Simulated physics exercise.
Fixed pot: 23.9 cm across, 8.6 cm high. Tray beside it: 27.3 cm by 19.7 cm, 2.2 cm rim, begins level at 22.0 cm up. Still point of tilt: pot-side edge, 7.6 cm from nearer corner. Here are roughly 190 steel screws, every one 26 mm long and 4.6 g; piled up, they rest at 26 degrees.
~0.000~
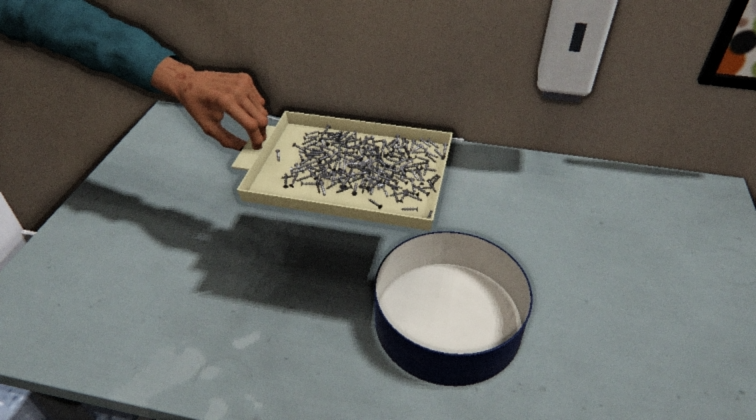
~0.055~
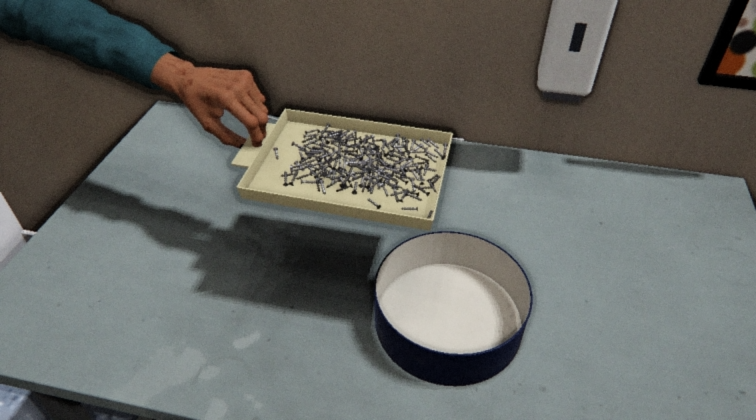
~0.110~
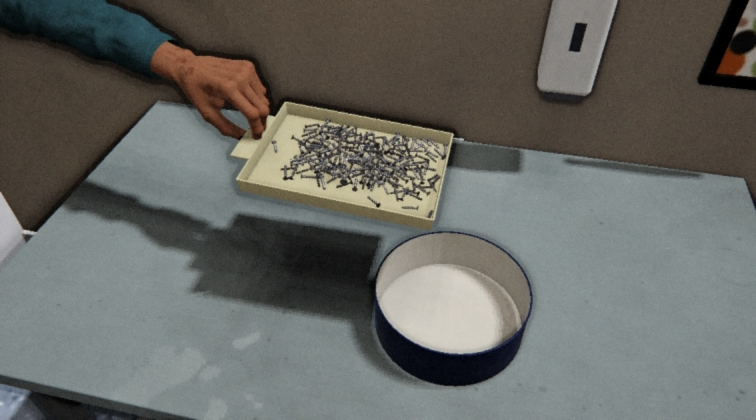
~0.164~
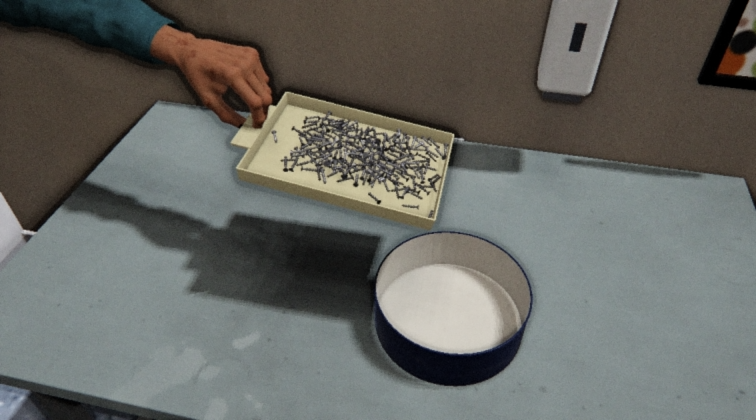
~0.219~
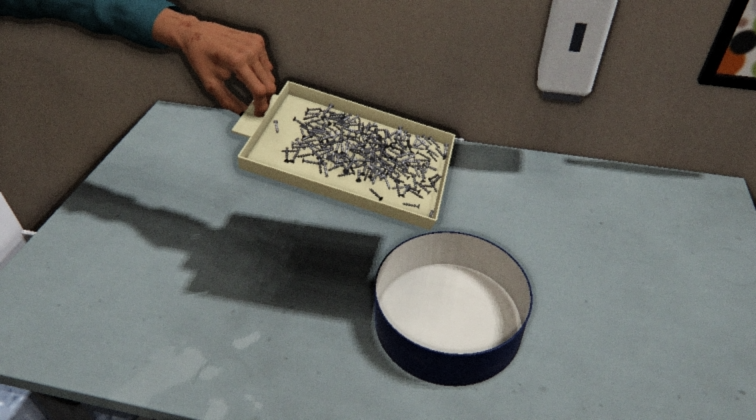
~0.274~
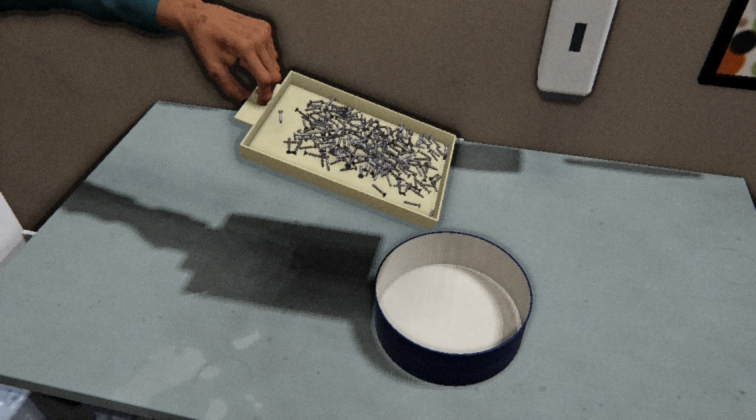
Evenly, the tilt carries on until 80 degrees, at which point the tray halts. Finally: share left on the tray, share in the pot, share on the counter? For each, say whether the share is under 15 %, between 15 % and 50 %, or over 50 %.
Tray: A medium batch; pot: A medium batch; counter: A medium batch.
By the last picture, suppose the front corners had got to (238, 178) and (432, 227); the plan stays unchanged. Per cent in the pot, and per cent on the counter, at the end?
Split: Pot = 90, counter = 0.
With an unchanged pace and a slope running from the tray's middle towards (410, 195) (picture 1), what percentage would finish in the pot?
Something like 65 per cent of the pieces.
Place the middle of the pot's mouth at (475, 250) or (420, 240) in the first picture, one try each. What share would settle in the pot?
That gives roughly 70 per cent and then 60 per cent.
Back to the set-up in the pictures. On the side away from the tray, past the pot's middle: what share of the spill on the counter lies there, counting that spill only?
I reckon around 70 per cent.
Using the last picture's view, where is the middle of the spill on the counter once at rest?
The spill's middle ends up near (476, 247).
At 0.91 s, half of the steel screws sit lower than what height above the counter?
I'd say near 24 cm.
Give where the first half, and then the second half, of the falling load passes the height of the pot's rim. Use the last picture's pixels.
Around (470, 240), then (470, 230).
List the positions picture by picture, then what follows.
Tray tilt 0 degrees, front corners at (240, 189) and (431, 218); middle of the pieces at (366, 162); pot at (453, 287), in the first frame.
Tray tilt 1 degrees, front corners at (239, 186) and (431, 218); middle of the pieces at (366, 161), in the second frame.
Tray tilt 4 degrees, front corners at (239, 178) and (432, 218), lowest corner right back; middle of the pieces at (367, 158), in the third frame.
Tray tilt 8 degrees, front corners at (239, 167) and (433, 218), lowest corner right back; middle of the pieces at (367, 154), in the fourth frame.
Tray tilt 13 degrees, front corners at (241, 156) and (435, 219), lowest corner right back; middle of the pieces at (369, 149), in the fifth frame.
Tray tilt 17 degrees, front corners at (243, 144) and (436, 219), lowest corner right back; middle of the pieces at (371, 145); pot at (453, 287). Its pace works out near 80 degrees a second, in the sixth frame.
After 0.66 s, tilt 48 degrees; the tray holds 100 %, the pot 0 %.
After 0.91 s, tilt 67 degrees; the tray holds 85 %, the pot 0 %.
After 1.28 s, tilt 80 degrees; the tray holds 45 %, the pot 25 %.
By 2.6 s all is still; tray 25 %, pot 35 %, counter 35 %.
